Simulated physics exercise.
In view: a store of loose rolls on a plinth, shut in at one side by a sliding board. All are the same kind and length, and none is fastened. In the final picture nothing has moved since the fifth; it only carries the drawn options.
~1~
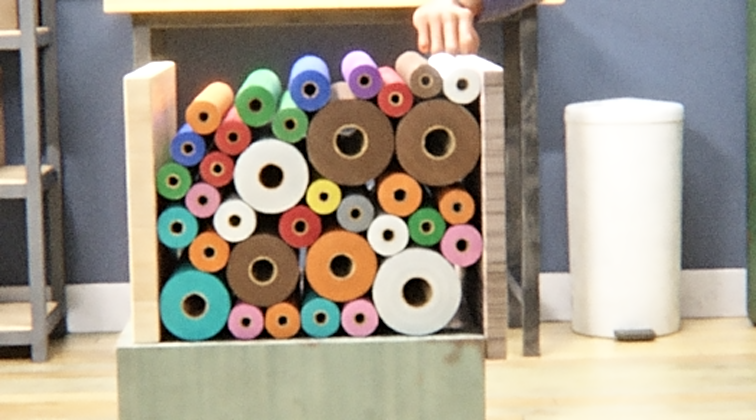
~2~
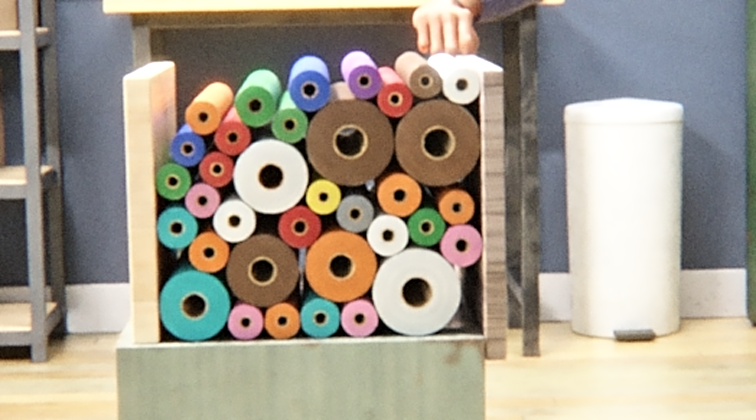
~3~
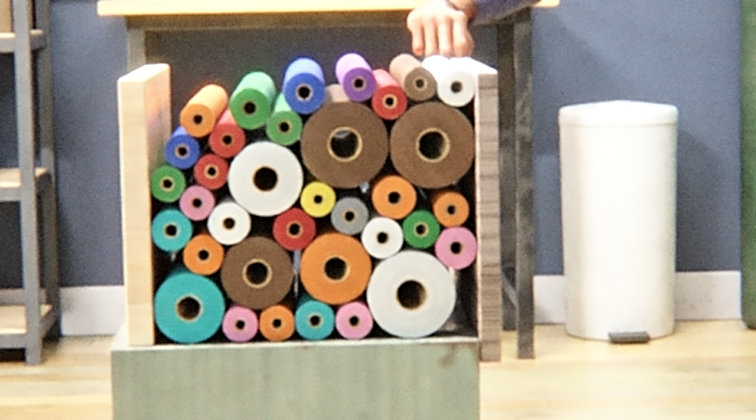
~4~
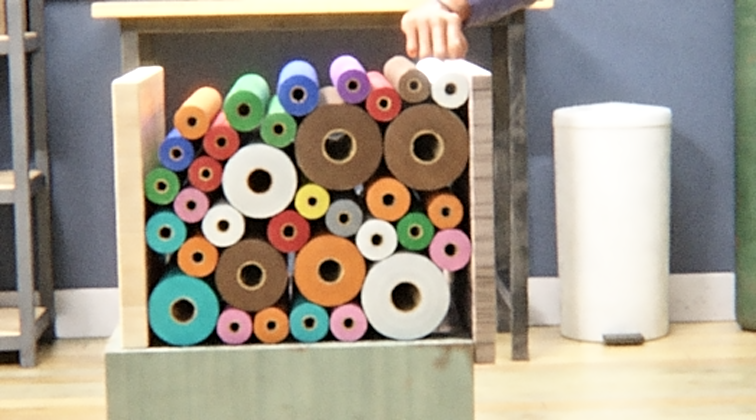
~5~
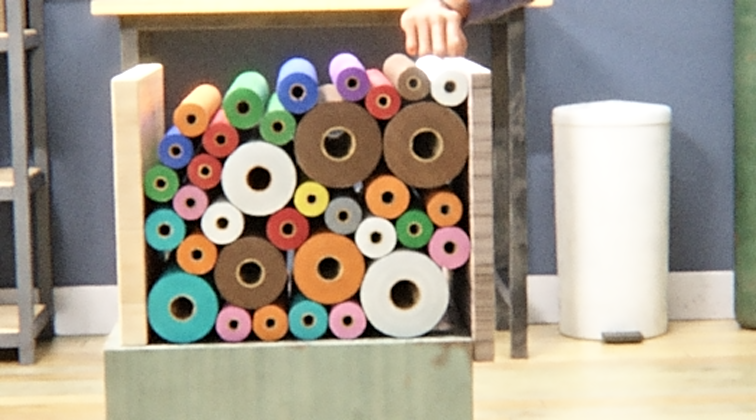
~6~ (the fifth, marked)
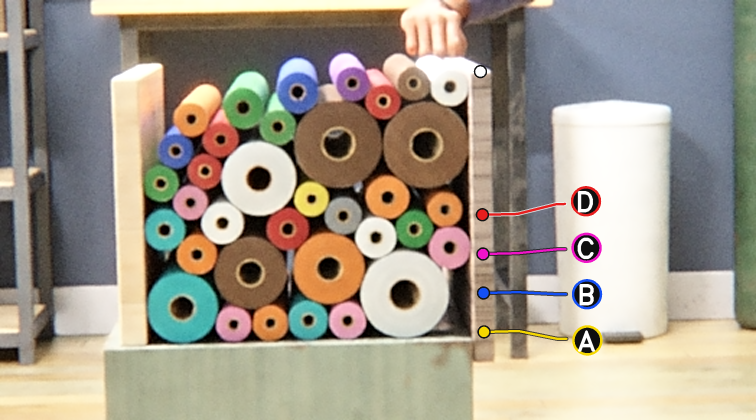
The clip shows colourful rolls stacked between upright boards on a greenish plinth, with a hand resting at the upper right; the whole scene shifts slightly left in view, while the rolls, boards and hand show no clear movement.
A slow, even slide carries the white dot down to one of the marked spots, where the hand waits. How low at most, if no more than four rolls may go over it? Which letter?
Down to D.
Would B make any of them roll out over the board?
Yes.
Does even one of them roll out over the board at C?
Yes, at C.
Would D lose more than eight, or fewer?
Fewer than eight.
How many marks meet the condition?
One of them.
On the copy, A at (484, 332); B at (484, 293); C at (483, 254); D at (483, 215); the white dot at (481, 71).
On D. First, top of the board (470, 139).
Then, top of the board (471, 213).
Finally, top of the board (471, 214), one out over the board.
By contrast, A more than four out over the board; B more than four out over the board; C more than four out over the board.
